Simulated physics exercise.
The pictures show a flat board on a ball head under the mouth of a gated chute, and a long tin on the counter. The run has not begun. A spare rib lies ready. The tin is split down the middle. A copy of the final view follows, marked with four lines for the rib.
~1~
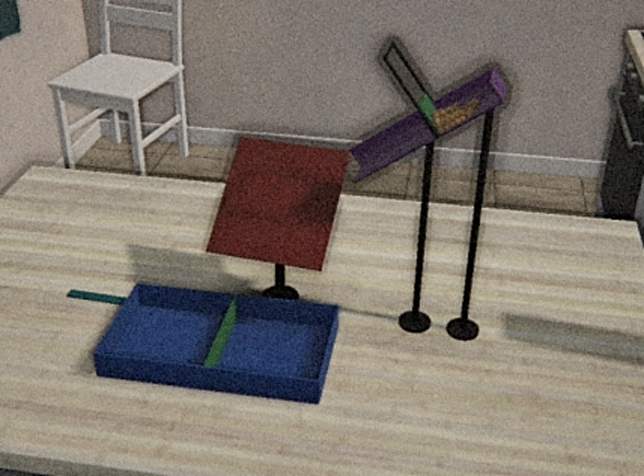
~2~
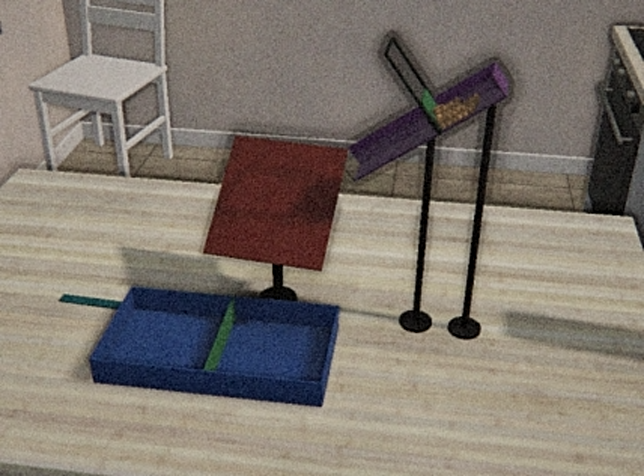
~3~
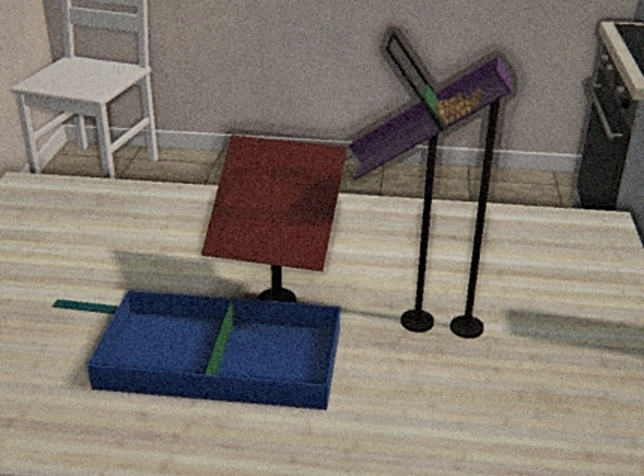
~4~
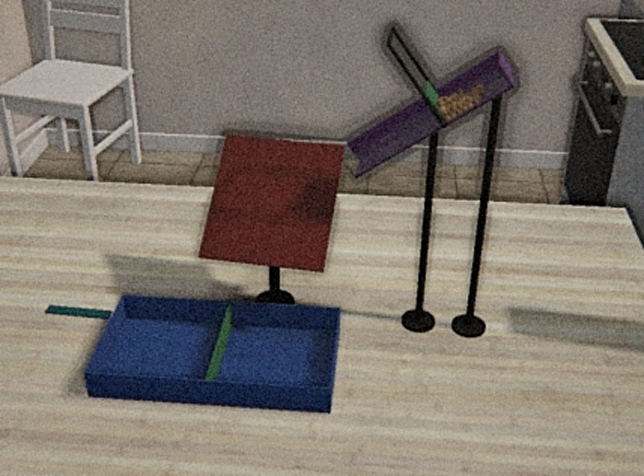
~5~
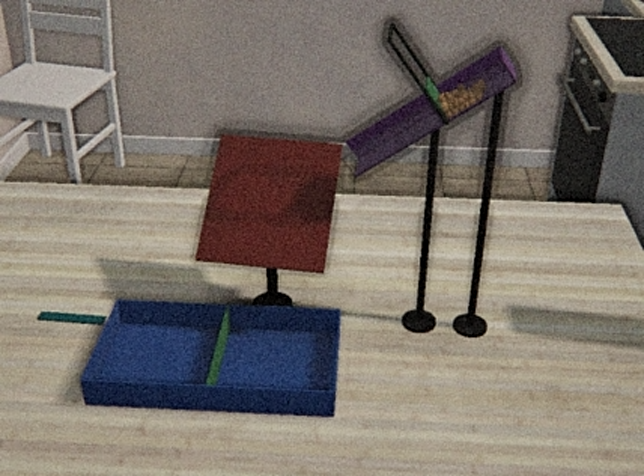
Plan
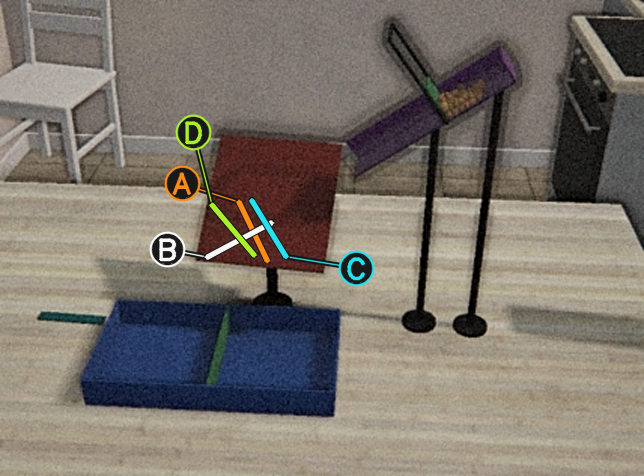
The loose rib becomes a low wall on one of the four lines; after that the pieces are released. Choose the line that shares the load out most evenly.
Line B does it best.
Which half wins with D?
The right half.
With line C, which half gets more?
The right half.
On the marked copy, line A from (238, 202) to (267, 260); line B from (271, 222) to (207, 257); line C from (251, 200) to (285, 256); line D from (212, 205) to (254, 255).
With A, of what is caught, just a few in the left half, almost all in the right.
With B, of what is caught, roughly two thirds in the left half, roughly a third in the right.
With C, of what is caught, about a tenth in the left half, almost all in the right.
With D, of what is caught, about a tenth in the left half, the larger part in the right.
